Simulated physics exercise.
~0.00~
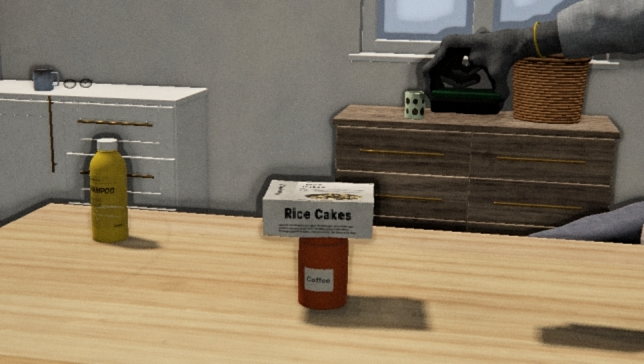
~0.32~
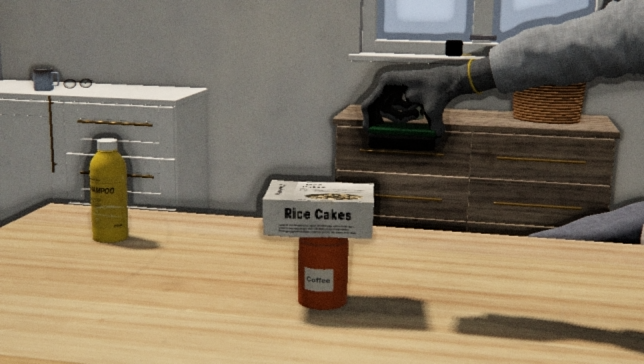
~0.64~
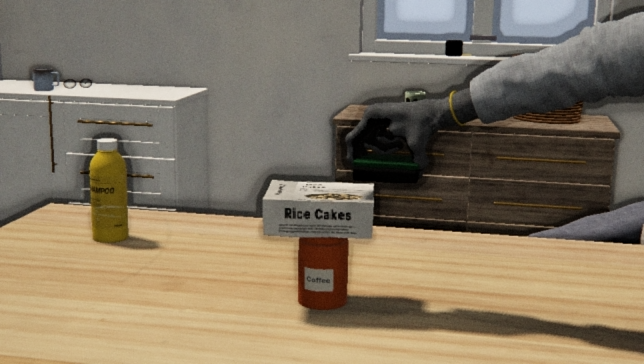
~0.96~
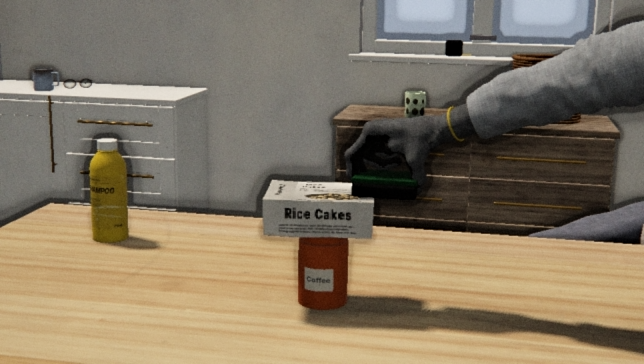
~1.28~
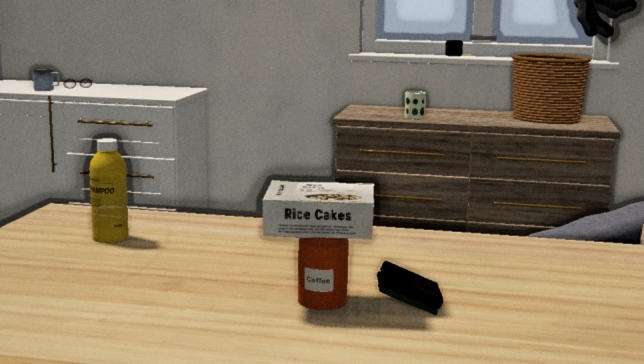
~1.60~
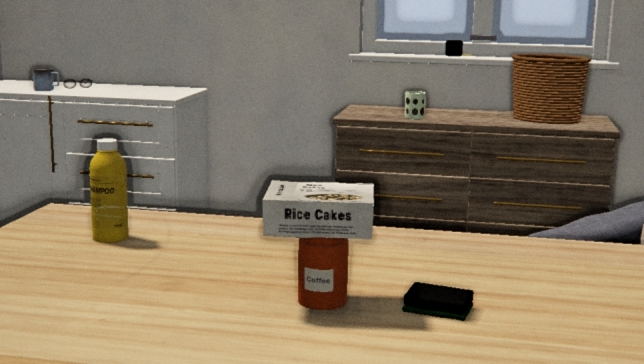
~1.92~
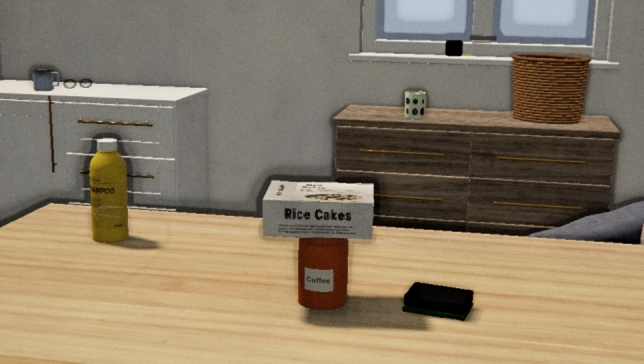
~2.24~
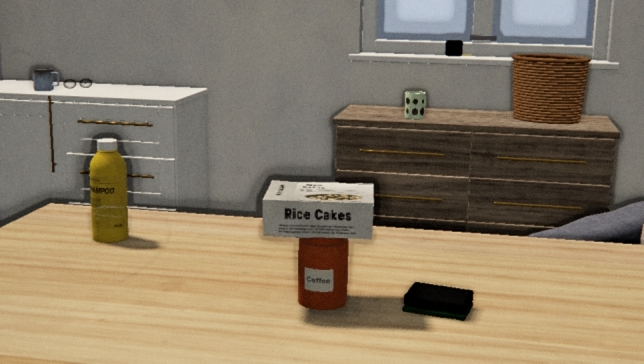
The clip opens on a wooden table where a white box labelled Rice Cakes rests on top of an orange jar, with a yellow bottle standing to the left. A gloved-looking dark hand reaches in from the upper right, holding a black sponge. It carries the sponge left and down until it hovers just behind and above the right side of the box. The hand lets go and withdraws, and the sponge drops beside the jar, tilted. It settles flat on the table to the right, while the box stays balanced on the jar and the bottle stands untouched.
